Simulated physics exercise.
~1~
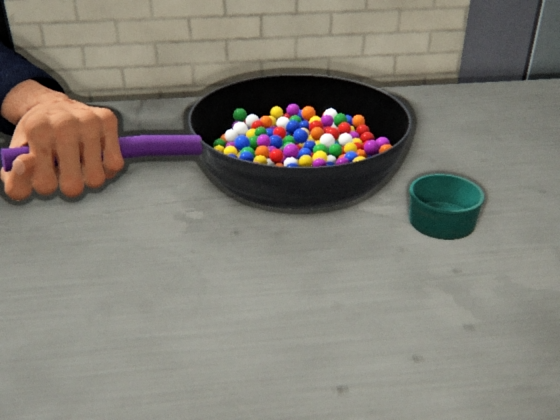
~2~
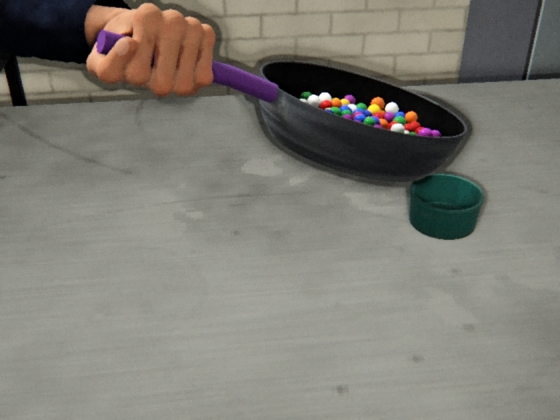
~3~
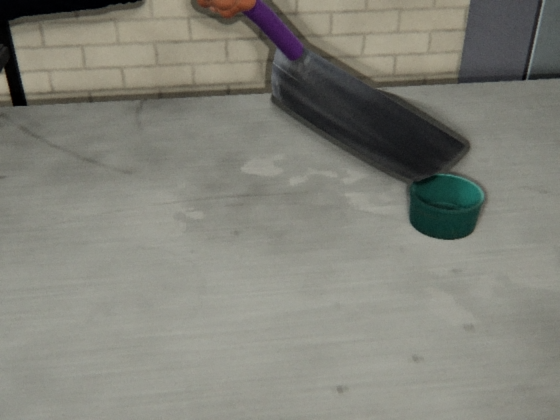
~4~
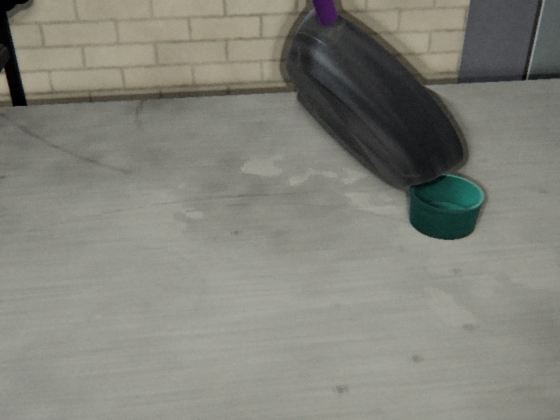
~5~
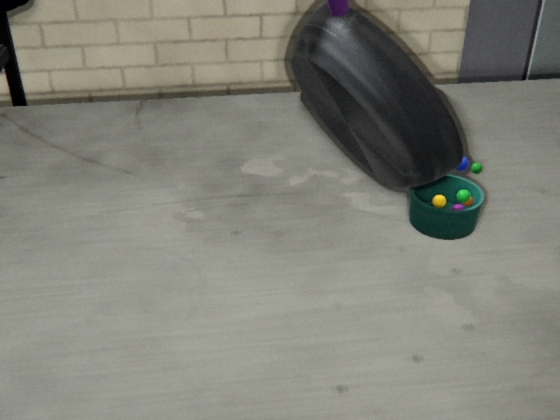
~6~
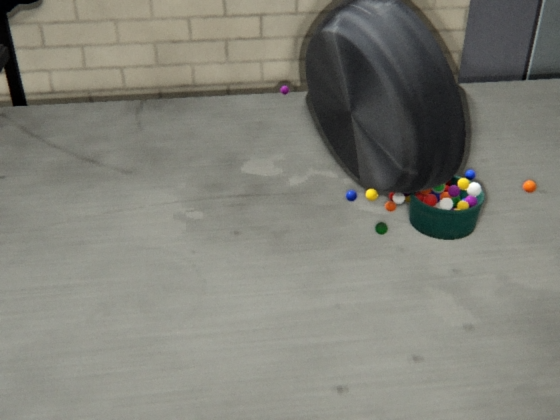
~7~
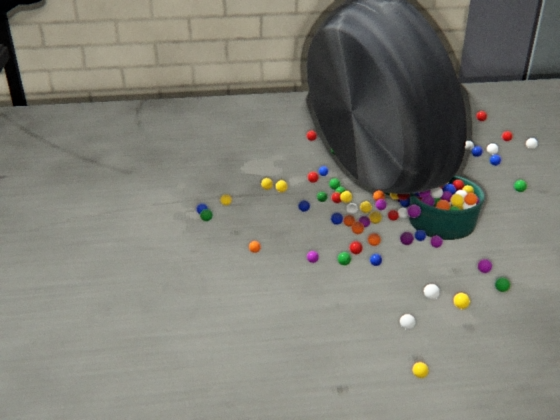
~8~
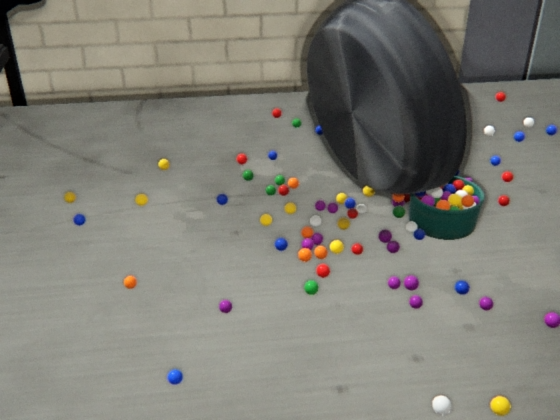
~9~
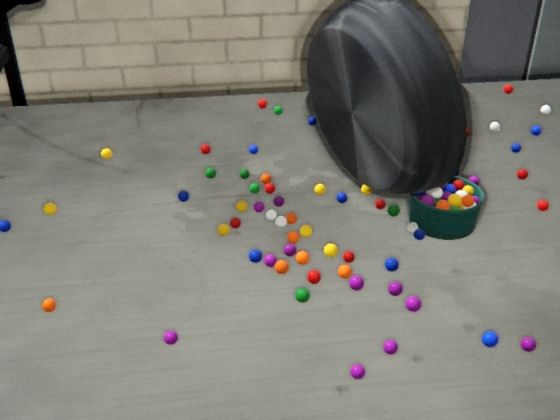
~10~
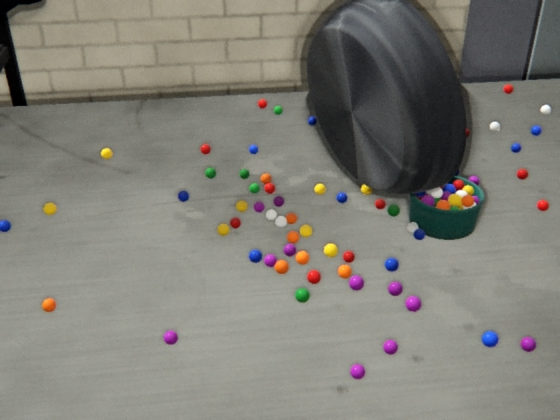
A hand in a dark sleeve grips the purple handle of a black pan full of small multicoloured balls, at the left of a grey table before a pale brick wall, seen from slightly above. A small green dish stands to the right. The hand lifts the pan rightward and tips it over the dish, rising out of view as the pan steepens. A few balls drop into the dish, then many more pour out, filling it and spilling around it. They roll widely across the table and come to rest, most outside the dish, with the pan still held on its side.
